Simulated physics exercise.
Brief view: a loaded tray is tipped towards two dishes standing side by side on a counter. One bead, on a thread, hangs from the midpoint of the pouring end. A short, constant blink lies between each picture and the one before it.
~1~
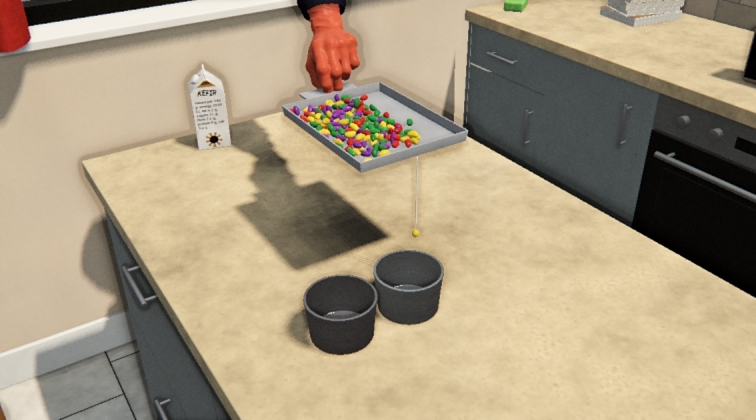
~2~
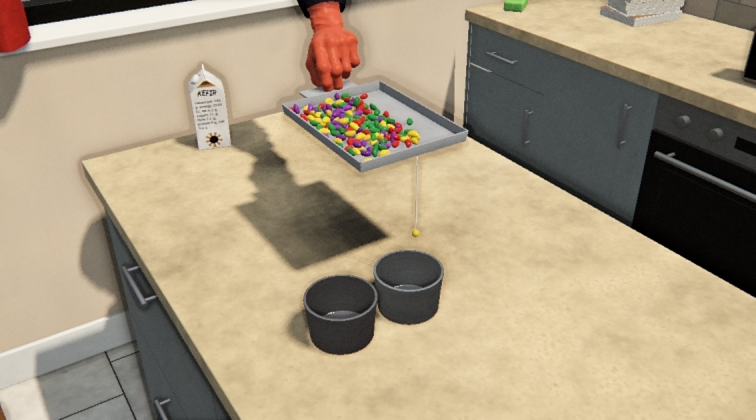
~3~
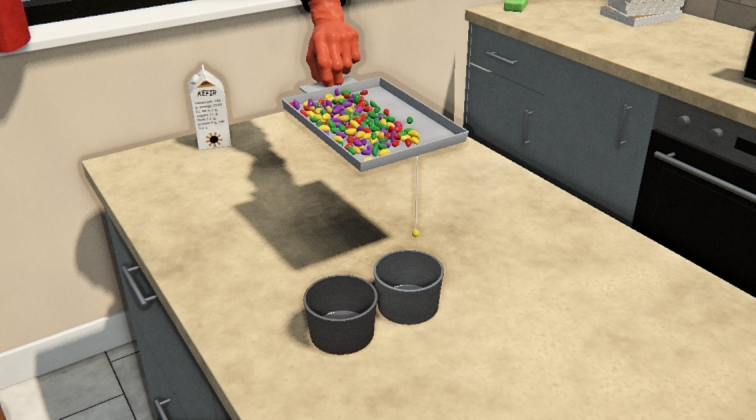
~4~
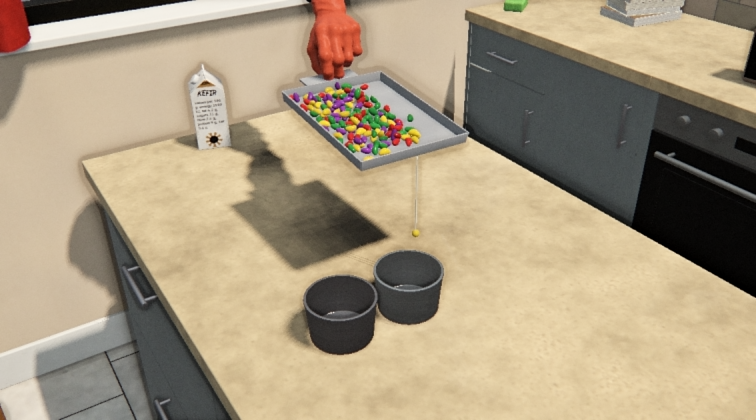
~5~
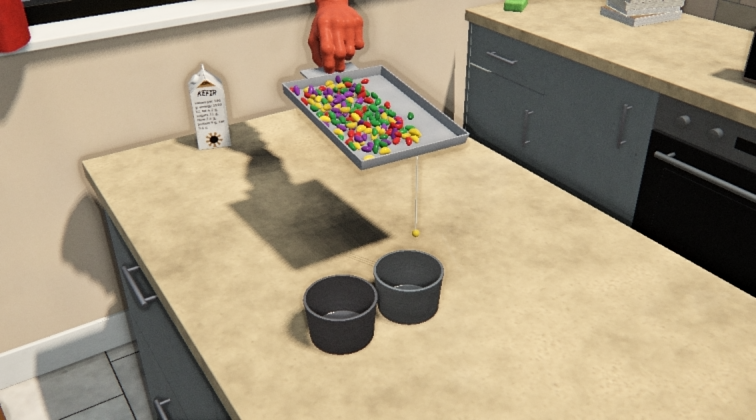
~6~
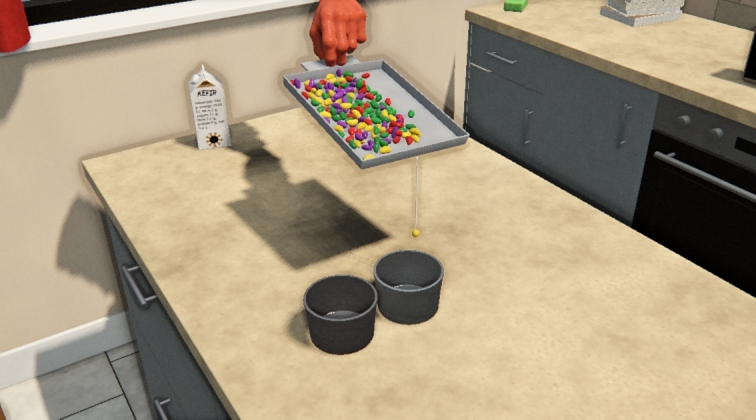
In this clip, a red hand holds a gray tray of colorful jelly beans above a counter with two dark dishes side by side, then gradually tilts it slightly by raising the back, while a yellow bead hangs beneath the front edge.
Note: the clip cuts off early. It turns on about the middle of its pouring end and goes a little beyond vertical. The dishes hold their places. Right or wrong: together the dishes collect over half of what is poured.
Wrong.
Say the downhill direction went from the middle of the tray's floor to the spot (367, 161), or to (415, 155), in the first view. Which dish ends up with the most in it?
Well, the one to the right comes out on top first, then the one to the right.
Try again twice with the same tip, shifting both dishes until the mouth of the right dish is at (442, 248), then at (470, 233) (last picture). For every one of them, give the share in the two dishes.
I'd expect some 40 percent, and then some 50 percent.
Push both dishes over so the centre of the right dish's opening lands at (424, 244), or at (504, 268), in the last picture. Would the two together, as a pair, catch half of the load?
Together the dishes get less than a half first, then less than a half.
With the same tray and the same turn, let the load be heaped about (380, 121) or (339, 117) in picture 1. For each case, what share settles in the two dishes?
Close to 20 in a hundred, then close to 20 in a hundred.
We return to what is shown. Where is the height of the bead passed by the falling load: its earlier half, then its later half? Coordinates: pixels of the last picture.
About (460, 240), and after that about (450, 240).
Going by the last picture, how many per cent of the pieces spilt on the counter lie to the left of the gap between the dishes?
Roughly 0 percent.
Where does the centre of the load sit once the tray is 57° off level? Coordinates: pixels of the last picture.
Its middle sits at about pixel (413, 114).
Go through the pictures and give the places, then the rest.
The first picture shows corners of the pouring end near (361, 162) and (466, 130), level; middle of the load near (358, 124), jelly beans; left dish near (359, 331); right dish near (428, 302); bead on its thread near (416, 233).
The second picture shows corners of the pouring end near (361, 162) and (466, 131), level; middle of the load near (358, 123).
The third picture shows corners of the pouring end near (361, 161) and (466, 131), tipped barely, lowest at the right corner; middle of the load near (358, 120).
The fourth picture shows corners of the pouring end near (362, 161) and (467, 132), tipped a little, lowest at the right corner; middle of the load near (358, 116).
The fifth picture shows corners of the pouring end near (362, 160) and (467, 133), tipped a little, lowest at the right corner; middle of the load near (359, 113).
The sixth picture shows corners of the pouring end near (363, 159) and (467, 134), tipped a little, lowest at the right corner; middle of the load near (361, 110); left dish near (359, 331); right dish near (428, 302).
Shortly afterwards, tray tipped steeply; all but a few on the tray; only a few in the air.
Next, tray tipped right over; all but a few on the tray; only a few in the right dish; a little outside both; only a few in the air.
Some moments later, tray tipped past a quarter turn; a little in the right dish; the bulk outside both.
In the end, tray tipped past a quarter turn; none at all in the left dish; a little in the right dish; the bulk outside both.
